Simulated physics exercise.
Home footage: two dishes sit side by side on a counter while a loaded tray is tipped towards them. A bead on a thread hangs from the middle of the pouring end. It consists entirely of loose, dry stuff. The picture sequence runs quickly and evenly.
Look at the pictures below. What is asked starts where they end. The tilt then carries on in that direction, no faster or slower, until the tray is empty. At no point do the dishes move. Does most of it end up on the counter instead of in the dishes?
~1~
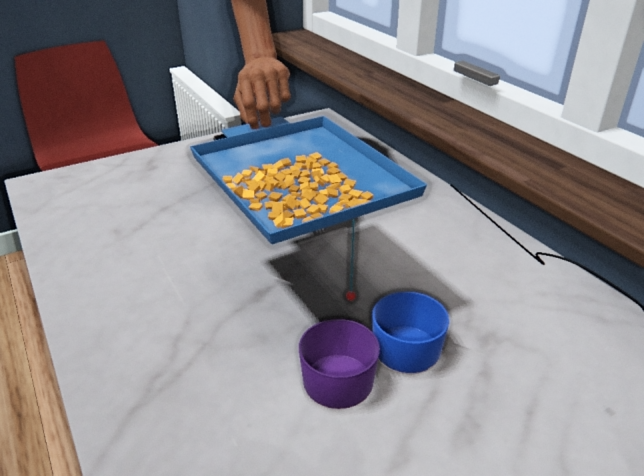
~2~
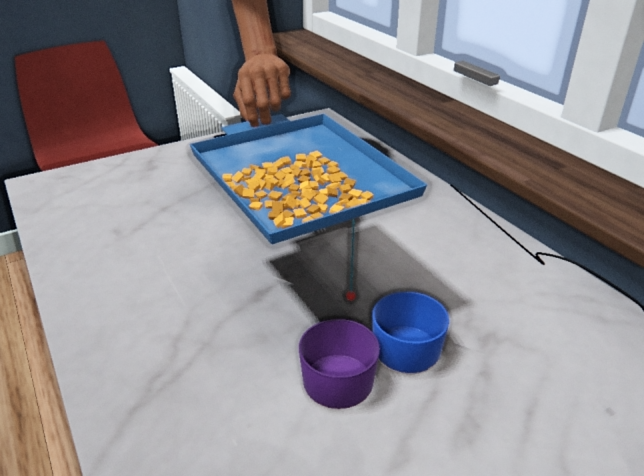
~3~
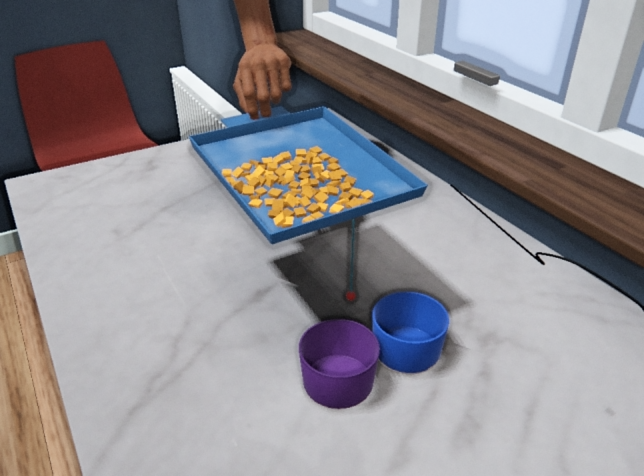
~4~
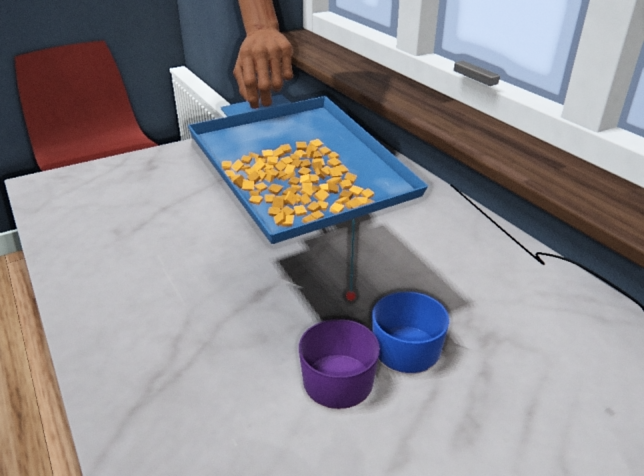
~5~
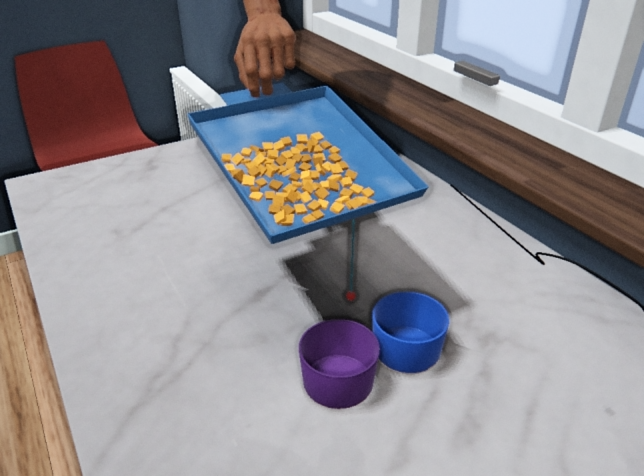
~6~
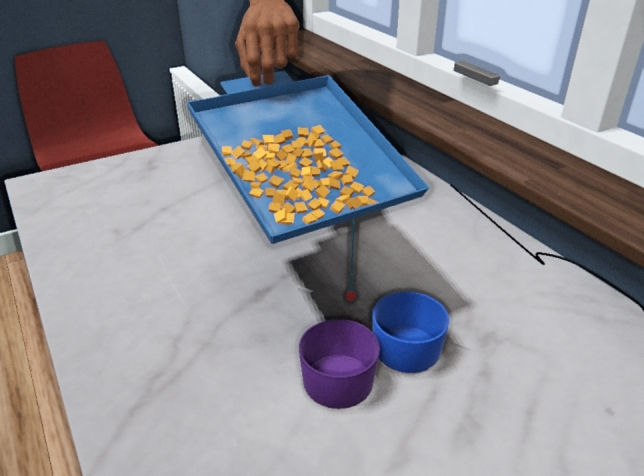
No, most of it goes into the dishes.
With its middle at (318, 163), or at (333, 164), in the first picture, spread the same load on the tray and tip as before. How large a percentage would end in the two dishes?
The first gives 80 %, the second 80 %.
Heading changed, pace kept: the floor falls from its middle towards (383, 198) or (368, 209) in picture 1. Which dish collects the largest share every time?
So, the dish at the right the first time round, the dish at the right the second.
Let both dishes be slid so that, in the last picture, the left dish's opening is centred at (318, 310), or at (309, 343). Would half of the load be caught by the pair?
First shift, a minority share; second shift, a majority share.
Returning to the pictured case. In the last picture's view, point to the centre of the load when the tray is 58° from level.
The load is centred about (329, 195).
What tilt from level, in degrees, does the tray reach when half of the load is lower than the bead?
Roughly 110°.
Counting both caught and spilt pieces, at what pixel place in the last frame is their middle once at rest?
Roughly at (351, 376), give or take.
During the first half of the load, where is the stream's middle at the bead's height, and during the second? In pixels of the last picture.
Close to (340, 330), then close to (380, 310).
Soon after the last picture, tray tipped steeply; all on the tray.
A little later, tray tipped right over; most on the tray; a small part in the left dish; a stray few in the right dish; a stray few outside both; a stray few in the air.
Later still, tray tipped past a quarter turn; about half in the left dish; about a quarter in the right dish; about a quarter outside both.
At rest, tray tipped past a quarter turn; about half in the left dish; about a quarter in the right dish; about a quarter outside both.
